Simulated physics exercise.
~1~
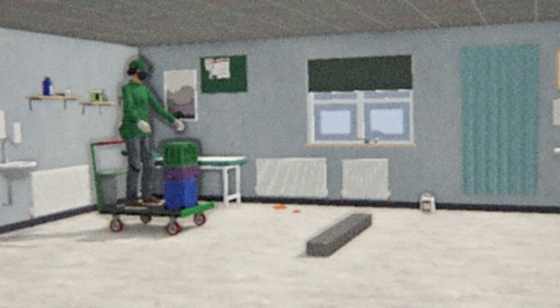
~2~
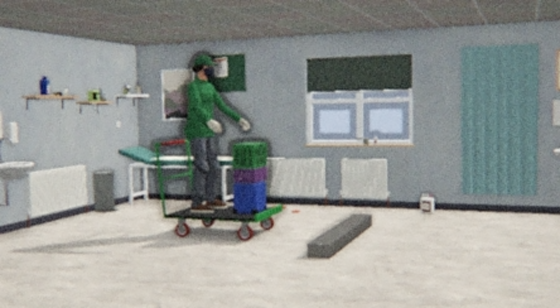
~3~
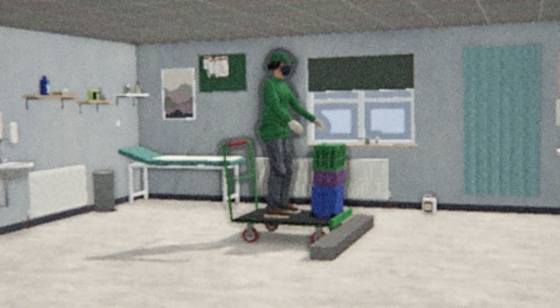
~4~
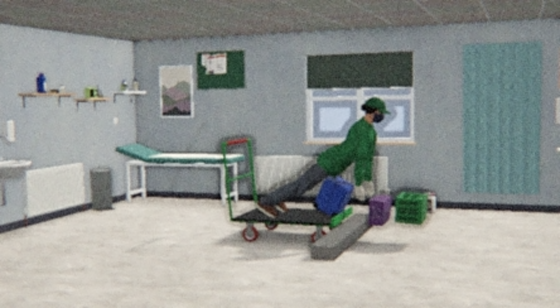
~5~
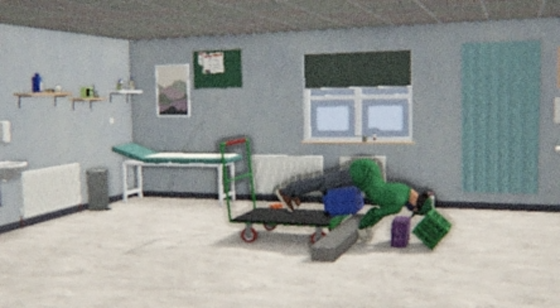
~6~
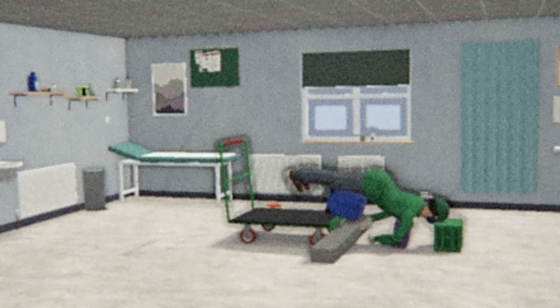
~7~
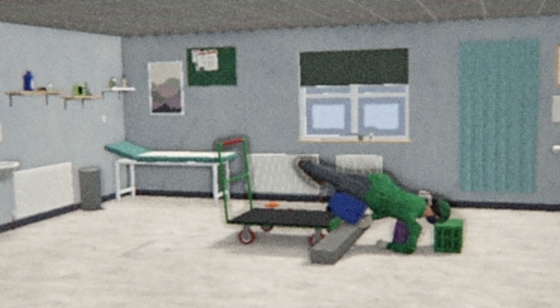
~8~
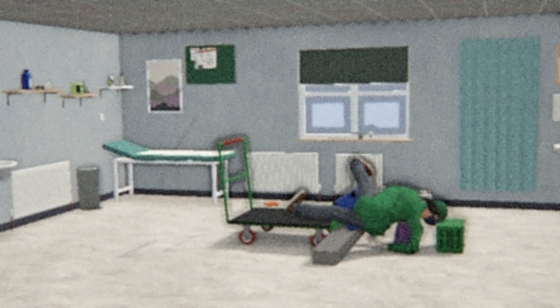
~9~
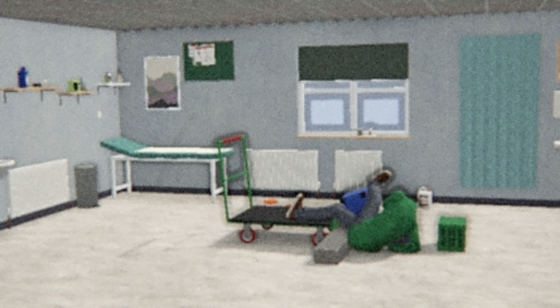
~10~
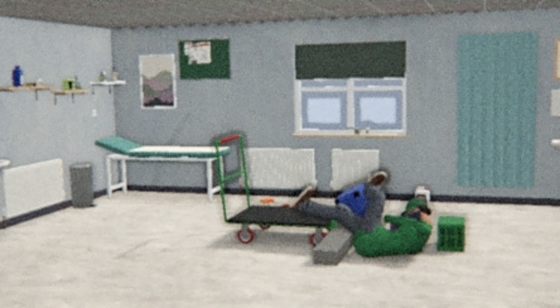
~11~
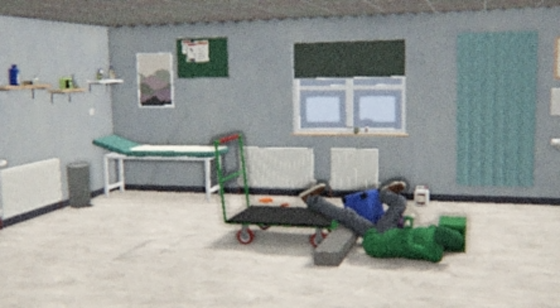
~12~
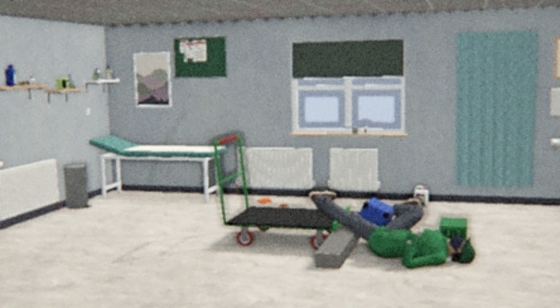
The footage shows a figure in green riding a trolley rightward behind stacked green, purple and blue containers until it stops at a raised sill, throwing the load and rider forward; the figure tumbles over and ends lying beyond the sill, the blue container against its body.
